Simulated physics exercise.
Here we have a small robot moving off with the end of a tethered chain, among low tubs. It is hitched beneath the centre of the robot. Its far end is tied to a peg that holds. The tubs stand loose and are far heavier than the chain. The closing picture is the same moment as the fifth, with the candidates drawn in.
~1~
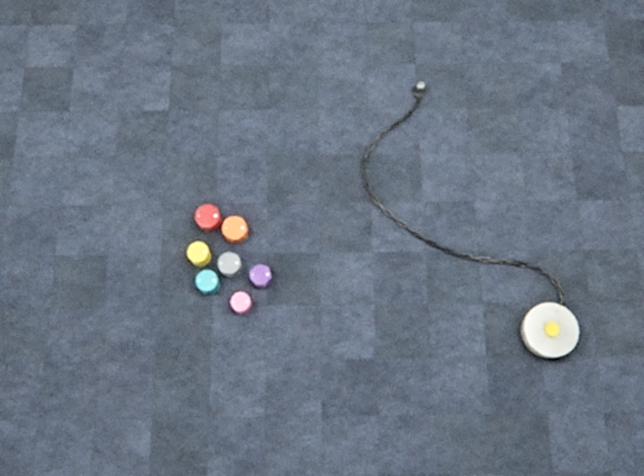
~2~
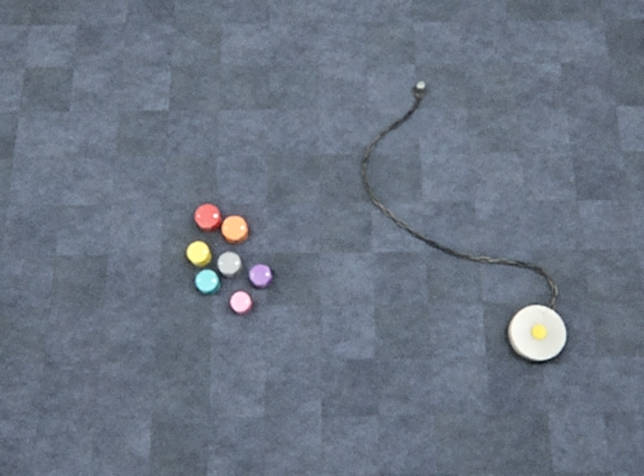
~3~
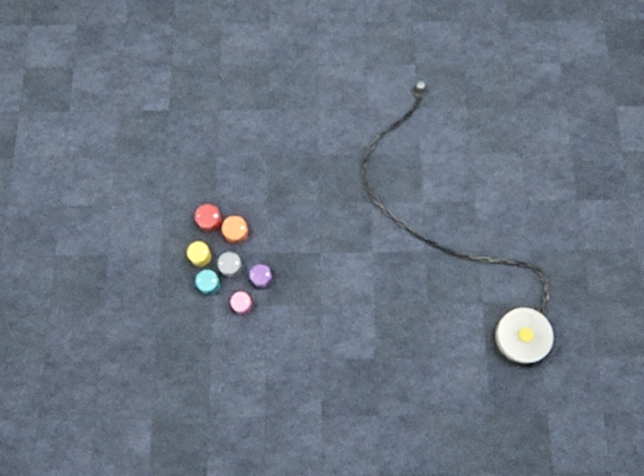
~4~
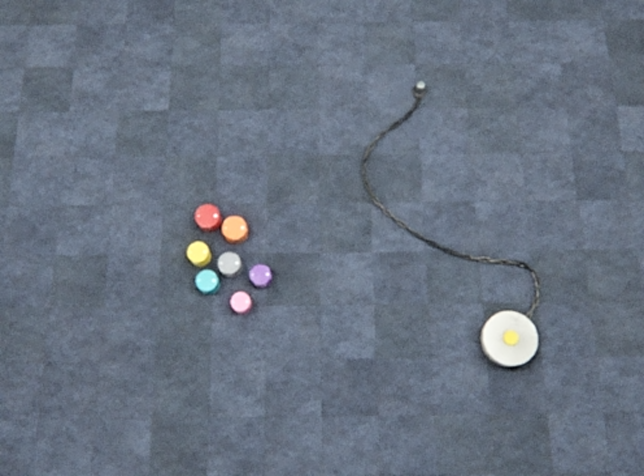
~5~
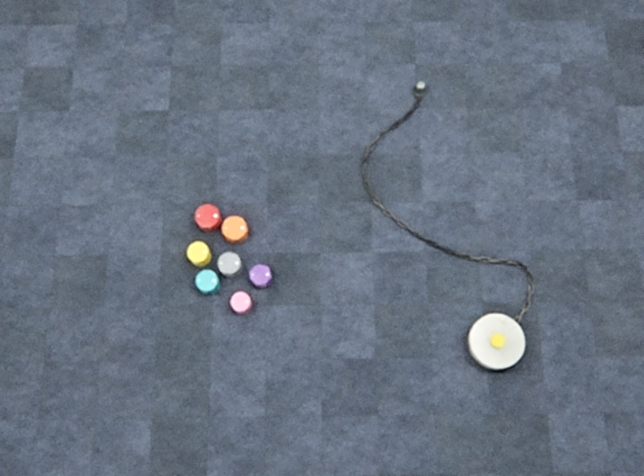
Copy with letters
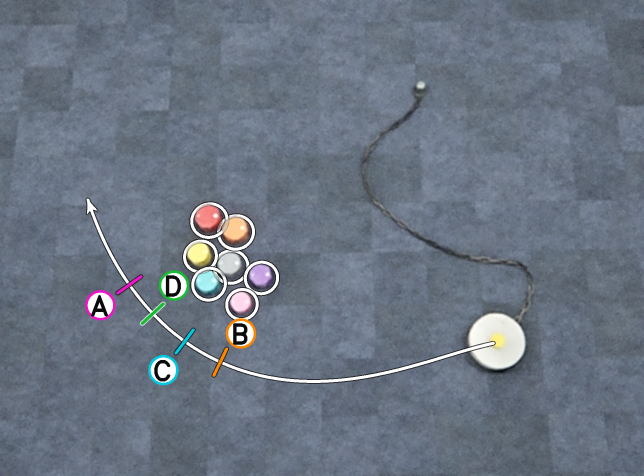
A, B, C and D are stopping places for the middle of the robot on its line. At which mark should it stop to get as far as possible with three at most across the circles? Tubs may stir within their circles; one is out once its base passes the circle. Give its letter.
No farther than A.
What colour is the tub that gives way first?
The pink one.
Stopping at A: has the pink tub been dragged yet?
Yes.
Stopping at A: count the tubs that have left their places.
One.
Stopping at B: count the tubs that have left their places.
The count is none.
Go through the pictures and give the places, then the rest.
In the first frame, orange tub (235, 230); yellow tub (199, 254); turquoise tub (208, 282).
In the second frame, robot (536, 334); purple tub (261, 276).
In the third frame, robot (523, 336); pink tub (241, 303).
In the fourth frame, robot (509, 339); grey tub (230, 265).
In the fifth frame, robot (496, 342); yellow tub (199, 254); turquoise tub (208, 282); purple tub (261, 276).
On the marked copy, A at (129, 285); B at (220, 362); C at (185, 341); D at (153, 314); the route from (493, 343) via (243, 371) to (88, 200).
With A. Early on, robot (358, 377).
Further on, robot (215, 359).
At the end, robot (127, 283); pink tub (236, 289); one over the rings.
As for the rest, B is within the limit but short; C is within the limit but short; D is within the limit but short.
